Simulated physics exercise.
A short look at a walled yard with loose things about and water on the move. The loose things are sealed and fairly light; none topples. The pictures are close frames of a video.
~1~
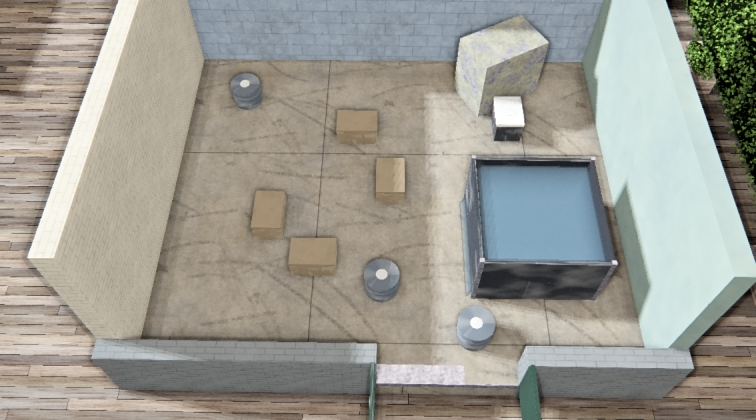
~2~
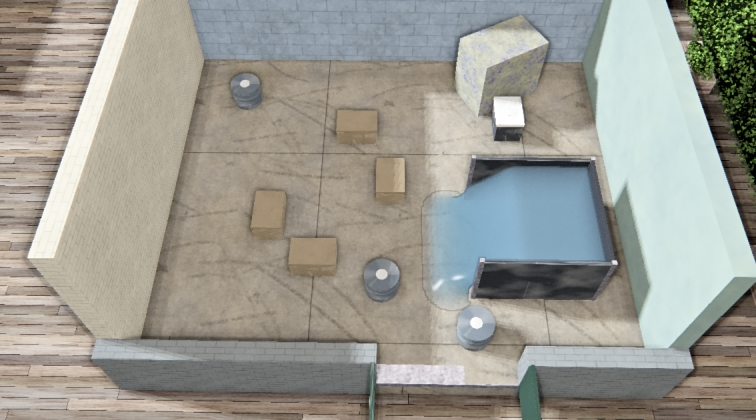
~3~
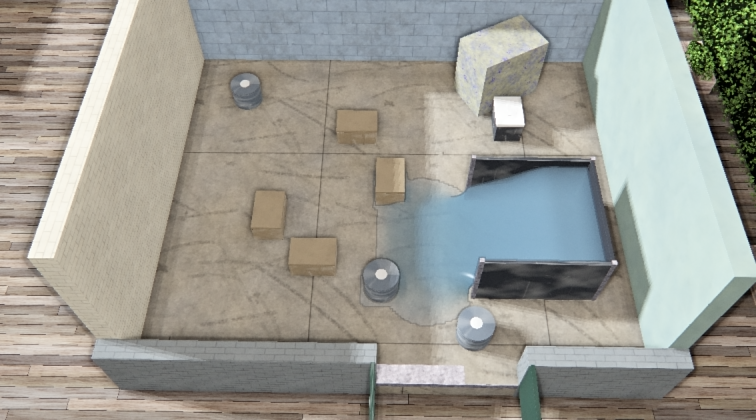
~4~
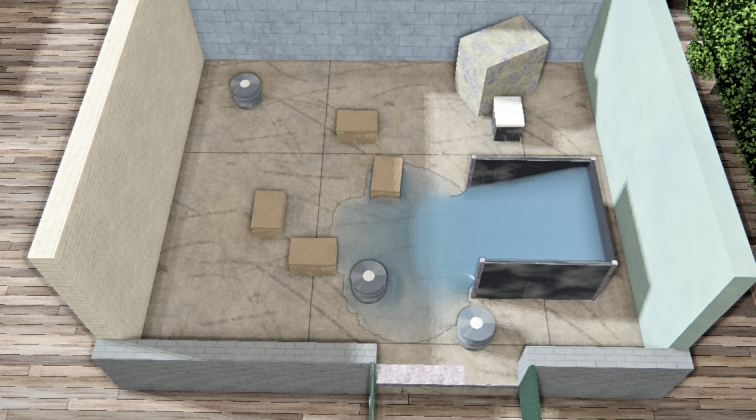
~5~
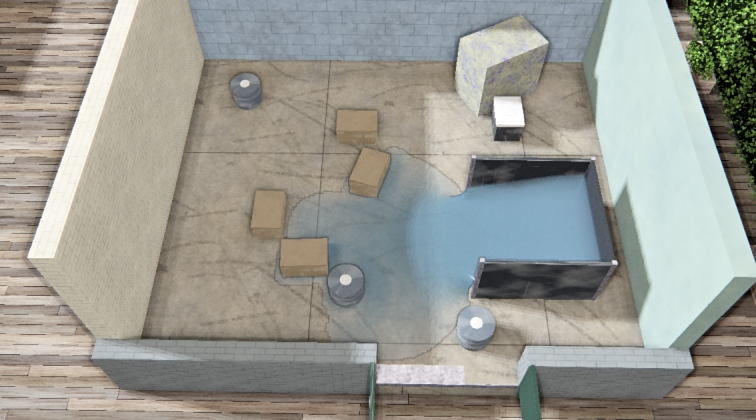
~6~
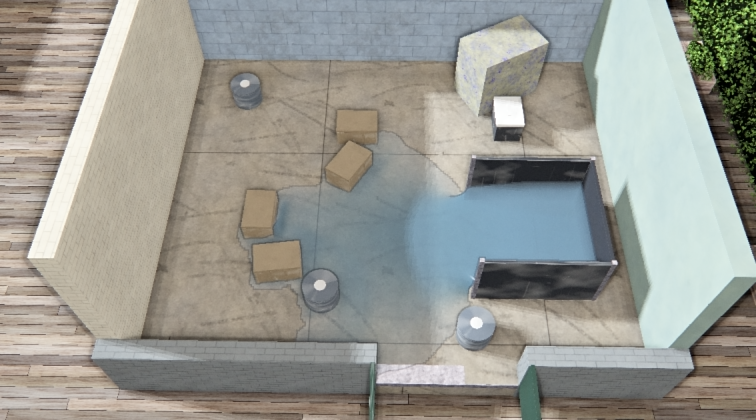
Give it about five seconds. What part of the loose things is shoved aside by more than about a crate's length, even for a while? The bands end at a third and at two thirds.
That comes to at least two thirds.
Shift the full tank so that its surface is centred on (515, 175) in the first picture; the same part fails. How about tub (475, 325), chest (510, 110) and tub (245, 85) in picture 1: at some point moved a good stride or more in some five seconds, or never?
One after the other: Under that, under that, shifted that much.
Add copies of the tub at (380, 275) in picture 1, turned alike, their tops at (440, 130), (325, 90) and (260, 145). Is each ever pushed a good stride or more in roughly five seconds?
In that order: Less than that, pushed that far, yes.
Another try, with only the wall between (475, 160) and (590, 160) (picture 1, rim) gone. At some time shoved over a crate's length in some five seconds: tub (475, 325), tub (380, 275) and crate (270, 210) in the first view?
In that order: Never so far, never so far, short of that.
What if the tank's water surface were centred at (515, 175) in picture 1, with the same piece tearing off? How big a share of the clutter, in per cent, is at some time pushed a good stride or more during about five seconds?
Some 80 per cent.
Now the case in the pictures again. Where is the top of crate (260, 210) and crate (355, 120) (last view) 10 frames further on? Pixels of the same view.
Close to (182, 153) and (337, 67).
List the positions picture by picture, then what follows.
In the first picture, a tub at (382, 274), on the bottom; a crate at (391, 175), on the bottom; 0 of 8 have shifted.
In the second picture, a tub at (382, 274) rests on the ground; a crate at (391, 175) rests on the ground; 0 of 8 have shifted.
In the third picture, a tub at (382, 274) rests on the ground; a crate at (391, 175) rests on the ground; 0 of 8 have shifted.
In the fourth picture, a tub at (369, 276) rests on the ground, close to its start; a crate at (387, 173) rests on the ground, close to its start; 1 of 8 have shifted.
In the fifth picture, a tub at (346, 280) rests on the ground, a stride from its start; a crate at (370, 167), on the bottom, a stride from its start; 3 of 8 have shifted.
In the sixth picture, a tub at (320, 285), on the bottom, a stride from its start; a crate at (349, 160), on the bottom, a stride from its start; 4 of 8 have shifted.
A moment on, 4 of 8 are well off their spots; 0 afloat.
Next, 5 of 8 are well off their spots; 4 afloat.
Later, 6 of 8 are well off their spots; 4 afloat.
In the end, 6 of 8 are well off their spots, and 6 have been at some point; 3 afloat.
